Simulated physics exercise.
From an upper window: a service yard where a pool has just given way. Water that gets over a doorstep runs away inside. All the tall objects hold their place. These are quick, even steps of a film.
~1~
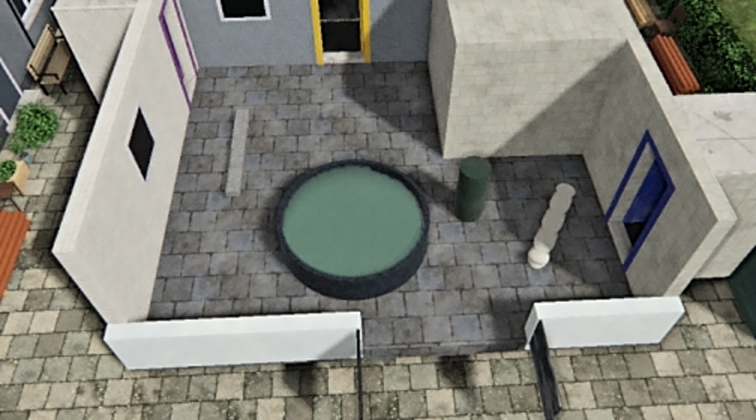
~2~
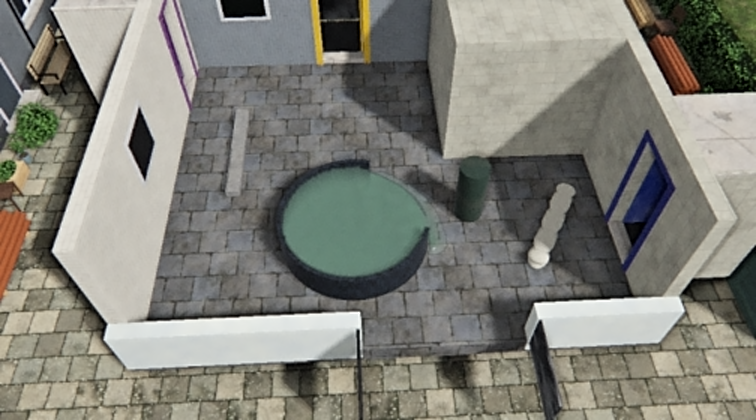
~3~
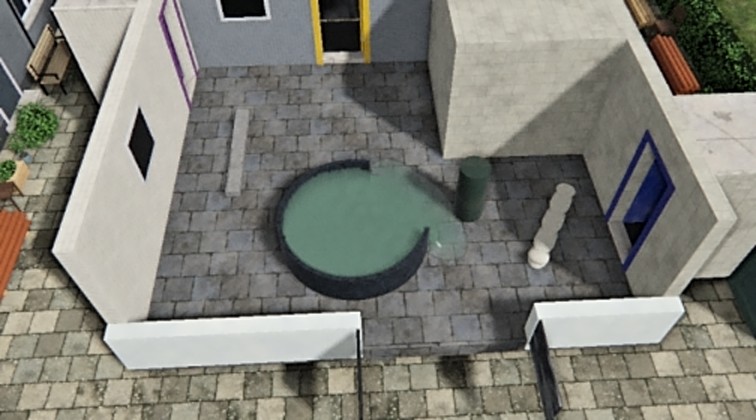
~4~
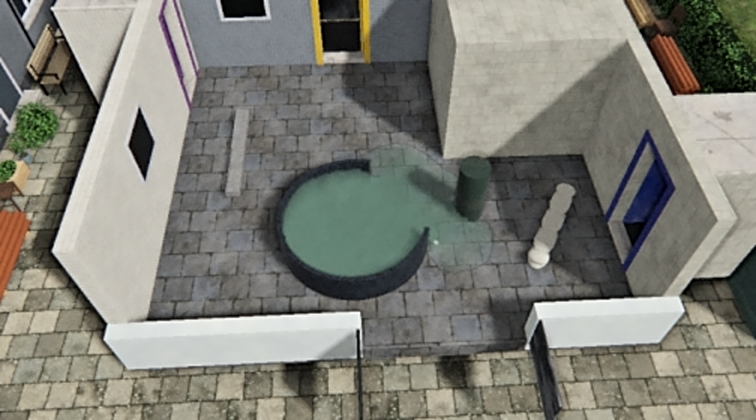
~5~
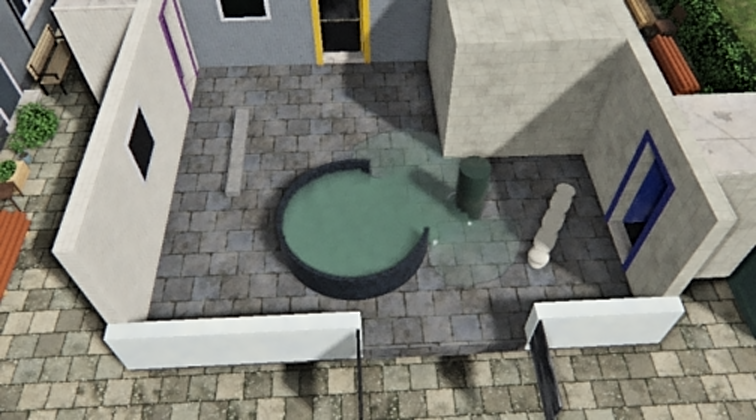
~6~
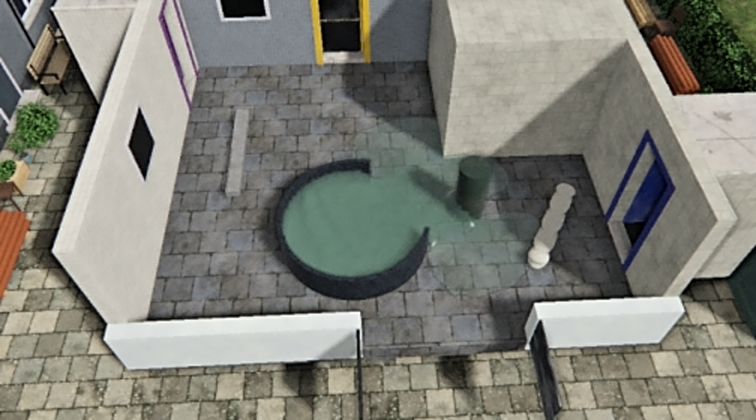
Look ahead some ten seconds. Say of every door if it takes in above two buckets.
The blue door lets in a lot; the yellow door admits no more than that; the purple door admits no more than that.
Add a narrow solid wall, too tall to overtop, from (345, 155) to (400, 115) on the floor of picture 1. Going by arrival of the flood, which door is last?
That is the door marked purple.
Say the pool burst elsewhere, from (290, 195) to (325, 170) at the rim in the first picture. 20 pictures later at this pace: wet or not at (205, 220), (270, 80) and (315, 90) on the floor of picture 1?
As listed: Flooded, flooded, flooded.
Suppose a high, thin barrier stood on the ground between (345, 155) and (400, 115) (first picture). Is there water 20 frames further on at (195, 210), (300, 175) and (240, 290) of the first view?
One after the other: No water, clear, clear.
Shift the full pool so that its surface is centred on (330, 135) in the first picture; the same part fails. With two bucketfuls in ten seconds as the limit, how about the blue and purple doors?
Then: The blue one lets less in; the purple one passes that mark.
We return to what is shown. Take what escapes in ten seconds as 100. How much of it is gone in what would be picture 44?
Near 30 in a hundred.
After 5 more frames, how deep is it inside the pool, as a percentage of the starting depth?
About 62 per cent.
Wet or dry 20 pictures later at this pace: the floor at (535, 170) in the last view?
Verdict: Flooded.
A moment on, water covers 20 % of the floor; the blue door not reached, the yellow door not reached, the purple door not reached.
Next, water covers 30 % of the floor; the blue door wet at the sill, nothing in, the yellow door not reached, the purple door not reached.
Then, water covers 45 % of the floor; the blue door wet at the sill, nothing in, the yellow door wet at the sill, nothing in, the purple door not reached.
Later, water covers 65 % of the floor; the blue door under two buckets in, the yellow door wet at the sill, nothing in, the purple door wet at the sill, nothing in.
In the end, water covers 90 % of the floor; the blue door over two buckets in, the yellow door wet at the sill, nothing in, the purple door wet at the sill, nothing in.
